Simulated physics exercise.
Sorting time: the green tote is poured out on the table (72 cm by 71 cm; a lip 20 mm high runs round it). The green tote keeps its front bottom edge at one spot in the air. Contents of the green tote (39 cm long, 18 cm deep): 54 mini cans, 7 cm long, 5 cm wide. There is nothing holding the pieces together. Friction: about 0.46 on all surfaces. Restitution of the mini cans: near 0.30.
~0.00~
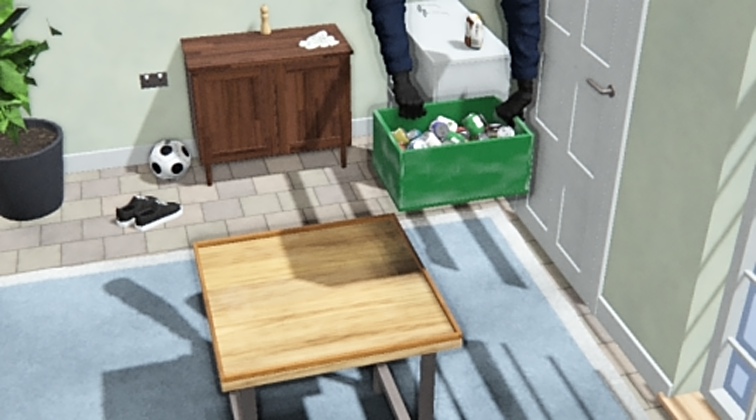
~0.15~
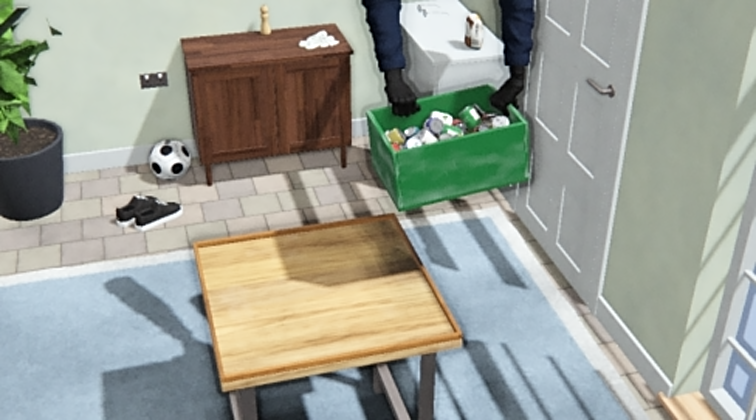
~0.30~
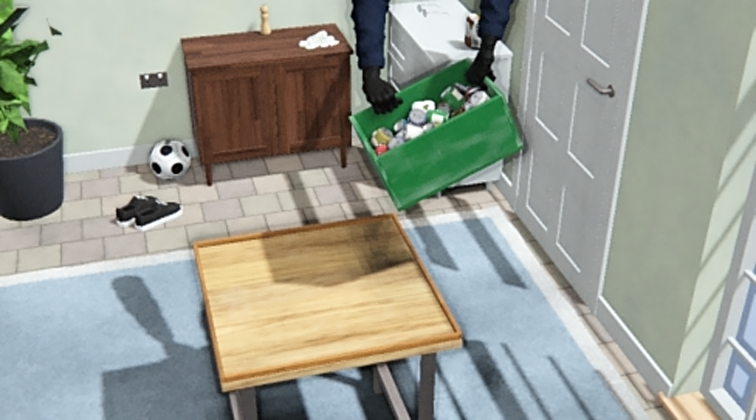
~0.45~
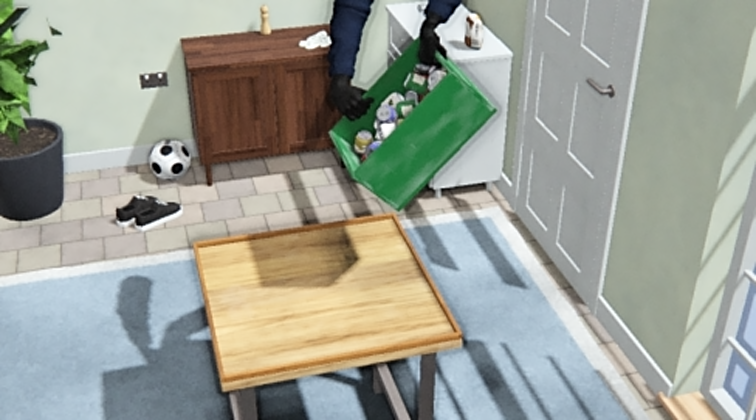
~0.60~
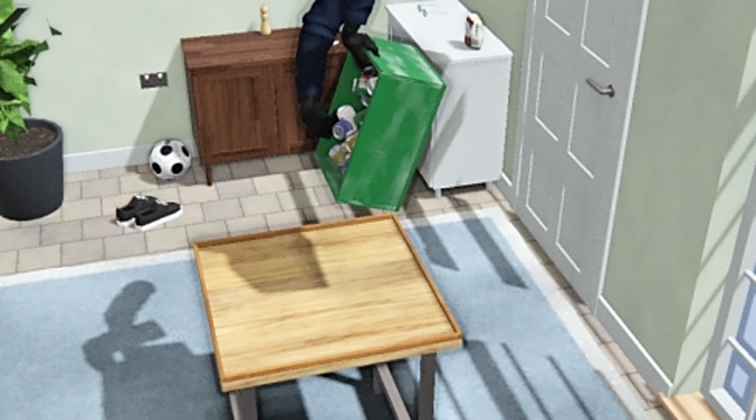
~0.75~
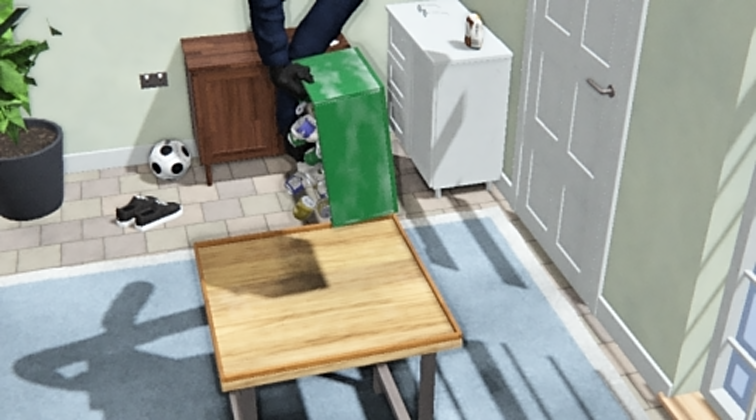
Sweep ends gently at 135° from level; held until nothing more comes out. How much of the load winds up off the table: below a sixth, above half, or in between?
My guess is somewhere from a sixth to half of the load winds up off the table.
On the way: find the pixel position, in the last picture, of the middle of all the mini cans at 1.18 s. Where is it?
Near pixel (253, 291).
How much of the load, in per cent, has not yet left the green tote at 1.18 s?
About 5 percent.
After 1.18 s, tilt 135°; 2 still in the green tote, 42 on the table top, 5 over the left end of the table and 5 in the air.
After 1.72 s, tilt 135°; 36 on the table top, 14 over the left end of the table and 4 over the table's other edges.
After 2.47 s, tilt 135°; 35 on the table top, 15 over the left end of the table and 4 over the table's other edges.
When it is over (at 3.44 s), 35 on the table top, 15 over the left end of the table and 4 over the table's other edges. Asked share, 19 of 54, 35 per cent.
